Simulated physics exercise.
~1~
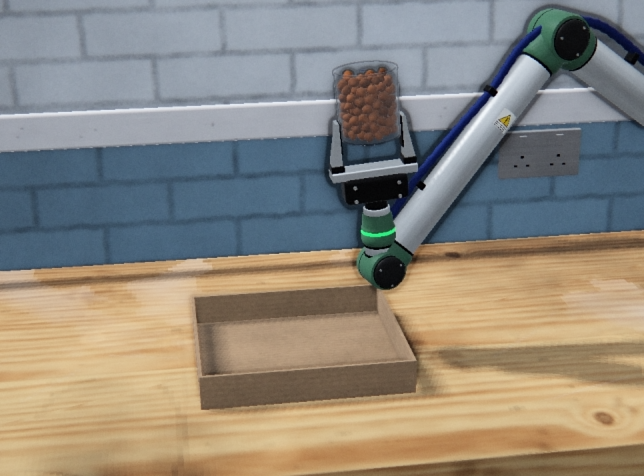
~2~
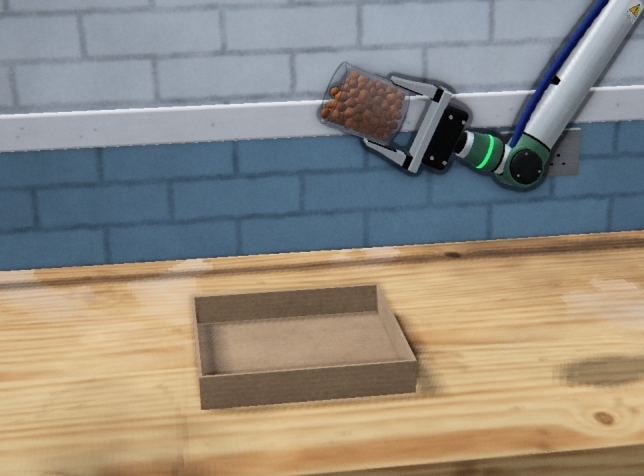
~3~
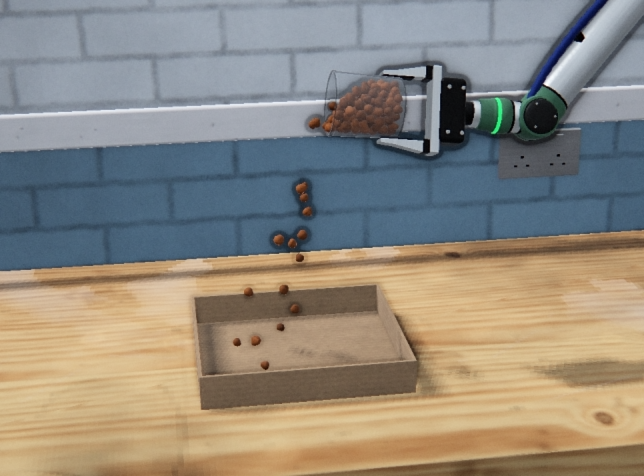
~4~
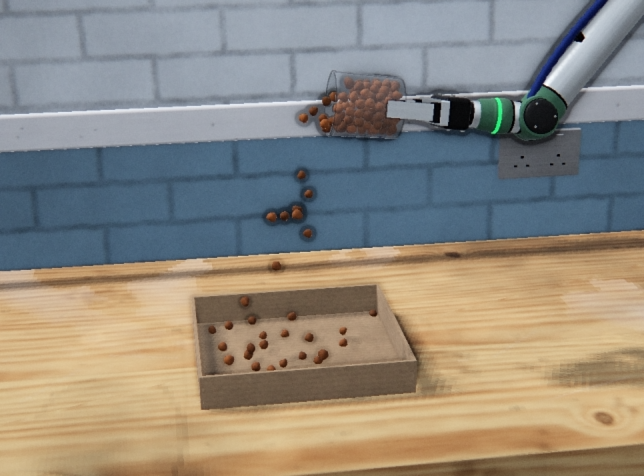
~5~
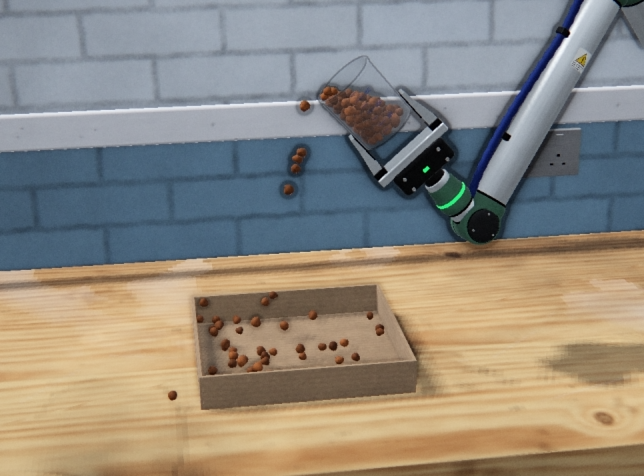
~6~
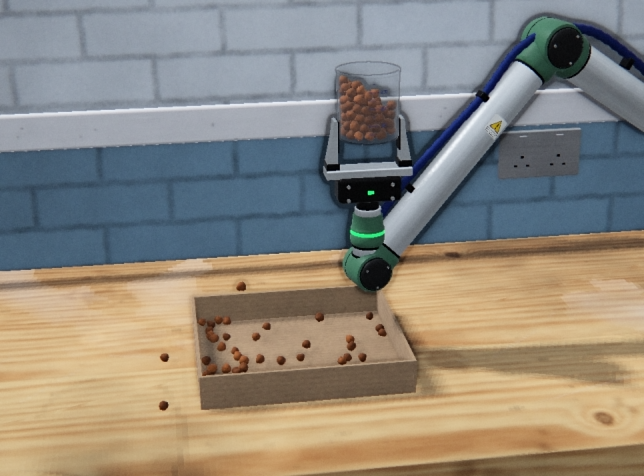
On a wooden worktop, a robot arm tipping and twisting a clear beaker, spilling some hazelnuts into and around a tray, then righting it.
